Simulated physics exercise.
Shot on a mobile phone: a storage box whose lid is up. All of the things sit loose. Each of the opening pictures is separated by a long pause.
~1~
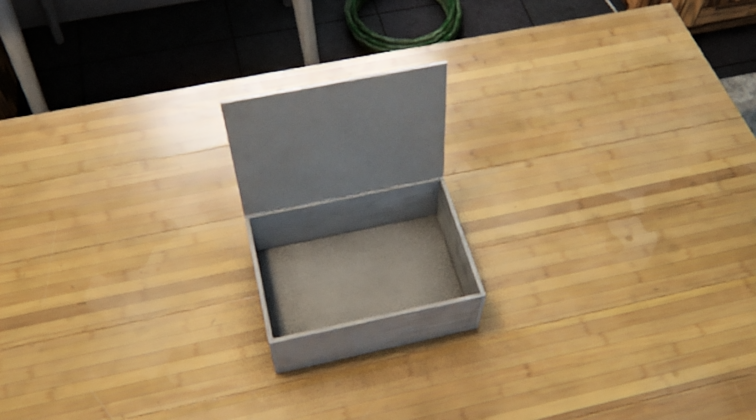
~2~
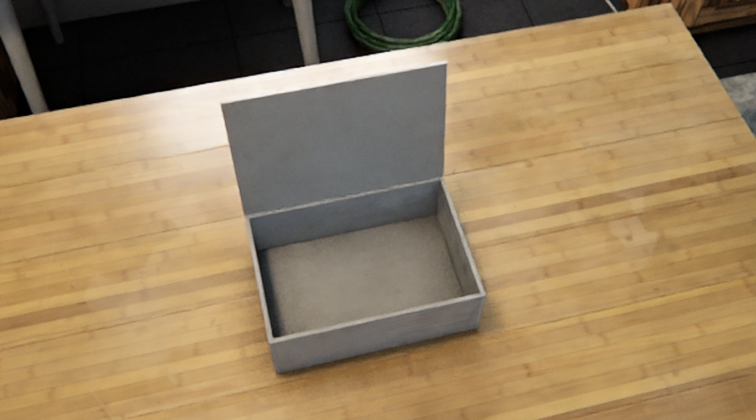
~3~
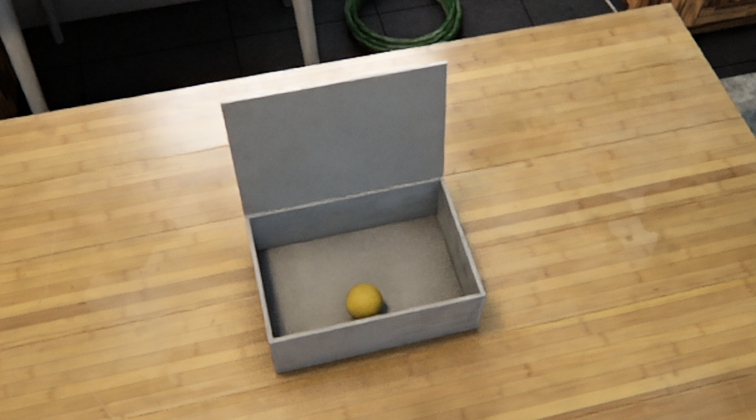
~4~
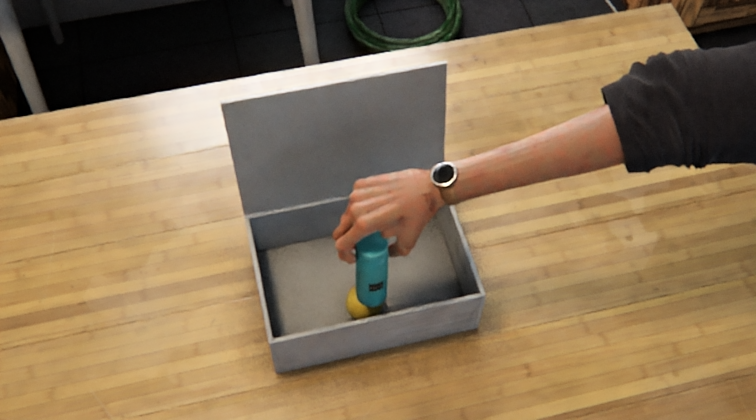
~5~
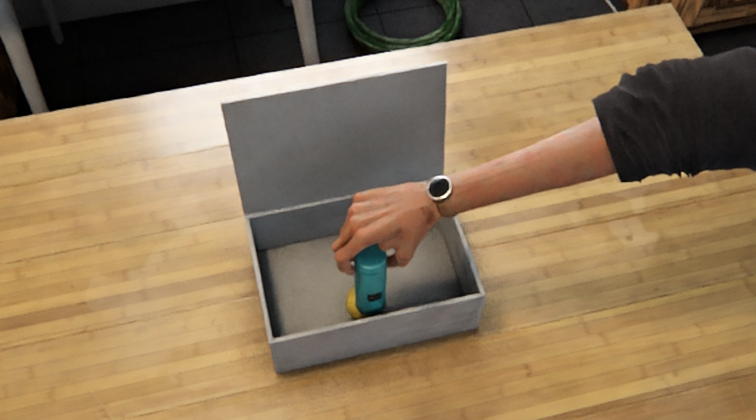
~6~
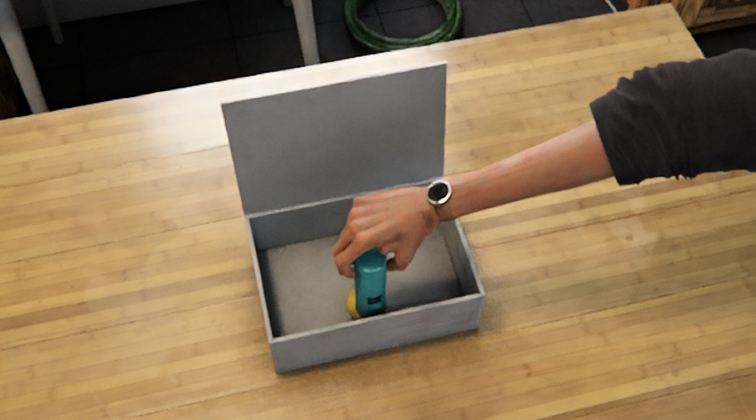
On a light wooden table, a grey box with its lid up stands empty, and then a yellow lemon sits inside near the front wall. A hand wearing a watch reaches in from the right and lowers a turquoise shaker slightly beside the lemon, partly covering it, still gripping it.
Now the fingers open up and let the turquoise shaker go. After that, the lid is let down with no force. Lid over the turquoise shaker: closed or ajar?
Closed.
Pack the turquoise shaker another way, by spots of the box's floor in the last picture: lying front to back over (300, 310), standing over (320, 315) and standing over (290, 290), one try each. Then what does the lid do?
Try one: Closed. Try two: Not closed. Try three: Not closed.
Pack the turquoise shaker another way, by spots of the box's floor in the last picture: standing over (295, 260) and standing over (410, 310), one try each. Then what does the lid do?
On the first try the lid comes fully down; on the second it remains open.
Then, 0.70 s after the last picture, turquoise shaker tipped 54° from how it was near (412, 288); yellow lemon rolled about its own width.
Then, 1.40 s after the last picture, lid 70° above the rim; turquoise shaker on its side near (402, 271); yellow lemon rolled well along.
Then, 1.90 s after the last picture, lid 22° above the rim; turquoise shaker on its side near (398, 262); yellow lemon rolled well along.
At rest, lid shut; tipped over in the box, turquoise shaker; moved from the start, yellow lemon. Seen from the same camera at the end, turquoise shaker near (394, 254).
